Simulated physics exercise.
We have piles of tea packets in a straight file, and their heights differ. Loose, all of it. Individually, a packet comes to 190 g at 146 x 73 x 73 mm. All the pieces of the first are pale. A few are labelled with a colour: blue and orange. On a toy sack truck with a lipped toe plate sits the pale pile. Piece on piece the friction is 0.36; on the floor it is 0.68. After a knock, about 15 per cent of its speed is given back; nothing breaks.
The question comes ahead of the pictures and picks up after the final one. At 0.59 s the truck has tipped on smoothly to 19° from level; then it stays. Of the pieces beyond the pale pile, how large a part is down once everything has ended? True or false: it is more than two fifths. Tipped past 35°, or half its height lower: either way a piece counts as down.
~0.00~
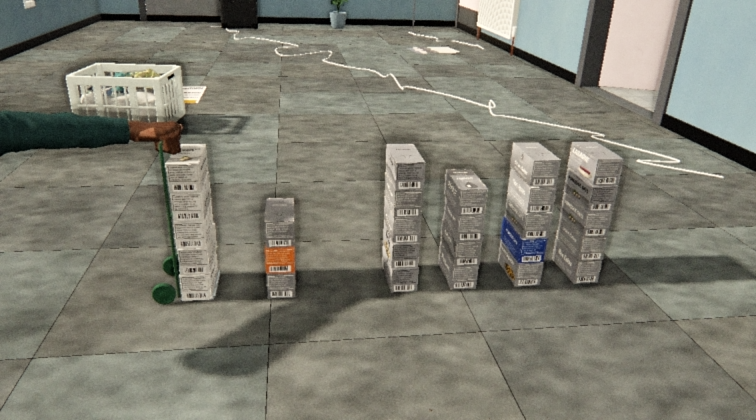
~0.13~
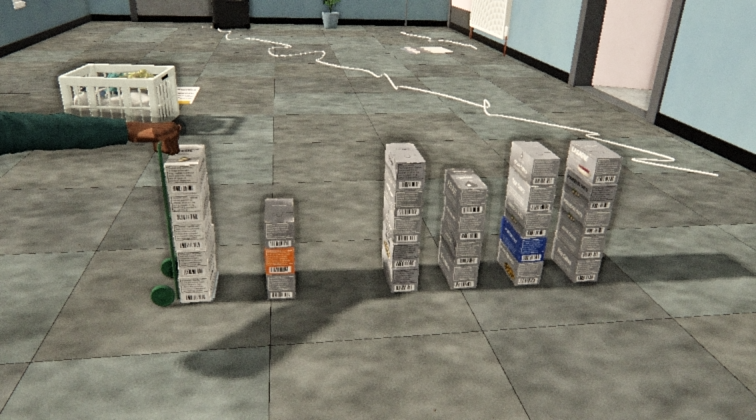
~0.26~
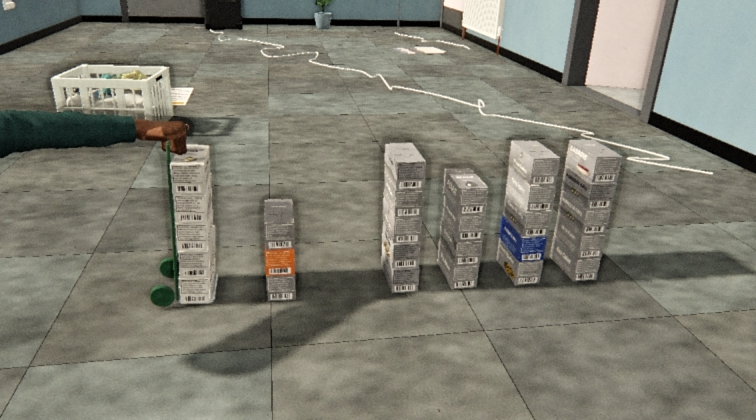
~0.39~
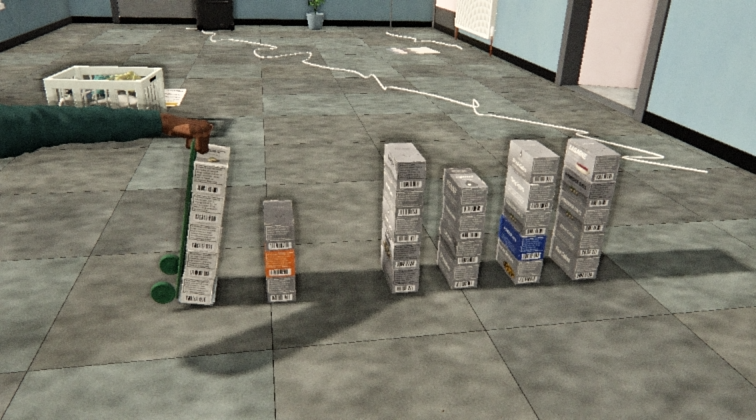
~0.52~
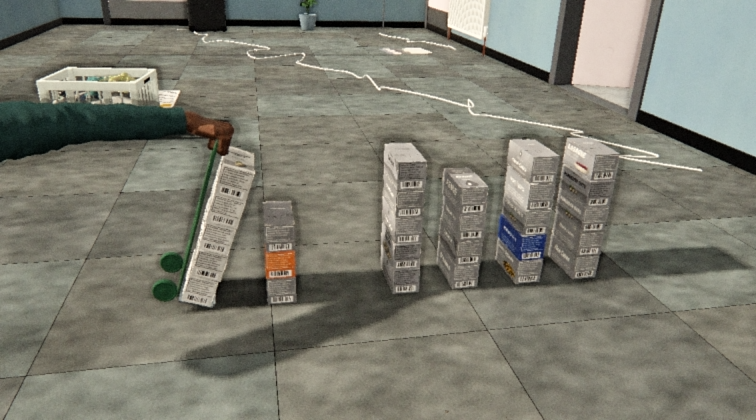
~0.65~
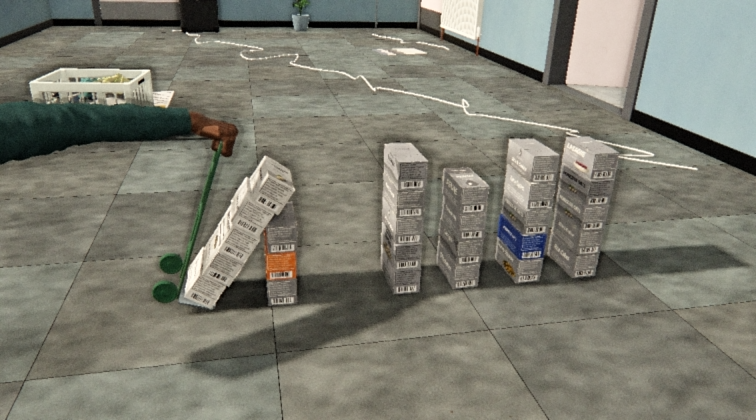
False.
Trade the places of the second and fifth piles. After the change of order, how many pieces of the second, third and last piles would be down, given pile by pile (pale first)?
After the swap, the second pile would have 4 down, the third 5 and the last 5.
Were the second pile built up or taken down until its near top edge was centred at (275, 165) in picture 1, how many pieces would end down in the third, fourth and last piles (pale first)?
Counts down - third: 5; fourth: 4; last: 5.
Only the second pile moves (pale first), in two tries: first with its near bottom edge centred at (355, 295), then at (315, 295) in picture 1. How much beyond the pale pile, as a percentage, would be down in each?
In order, 0 then 10 per cent.
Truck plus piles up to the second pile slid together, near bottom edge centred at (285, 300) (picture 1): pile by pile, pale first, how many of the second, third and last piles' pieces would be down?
Counts down - second: 2; third: 0; last: 0.
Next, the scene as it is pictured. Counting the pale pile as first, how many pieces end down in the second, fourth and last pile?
Each in turn: Second 2; fourth 0; last 0.
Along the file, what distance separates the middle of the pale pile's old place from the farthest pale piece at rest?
Roughly 40 cm.
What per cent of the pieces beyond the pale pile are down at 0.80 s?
0 per cent.
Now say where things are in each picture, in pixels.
In the first frame (places mark the middle of the side facing us; the camera moves round a little), truck frame (164, 178) 0° forward; orange packet (280, 261); blue packet (533, 251); the rest undisturbed.
In the second frame, truck frame (163, 179) 0° forward; orange packet (280, 262).
In the third frame, truck frame (170, 178) 3° forward; orange packet (280, 263).
In the fourth frame, truck frame (190, 176) 11° forward, top of the pale pile leaning 11°; orange packet (280, 264); the rest undisturbed.
In the fifth frame, truck frame (208, 177) 18° forward, top of the pale pile leaning 20°; orange packet (280, 266); the rest undisturbed.
In the sixth frame, truck frame (212, 178) 19° forward, top of the pale pile leaning 35°; orange packet (281, 267); blue packet (533, 247); the rest undisturbed.
After 0.80 s, 3 of the pale pile down; none of the 22 other packets down, 3 disturbed; orange packet leaning 5°.
After 1.00 s, 5 of the pale pile down; none of the 22 other packets down, 4 disturbed; orange packet leaning 21°.
At rest (1.6 s), 5 of the pale pile down; 2 of the 22 other packets down; orange packet on its side; blue packet unmoved. That is 9 per cent. As the last picture would show them, middles, orange packet near (317, 275), blue packet near (521, 235).
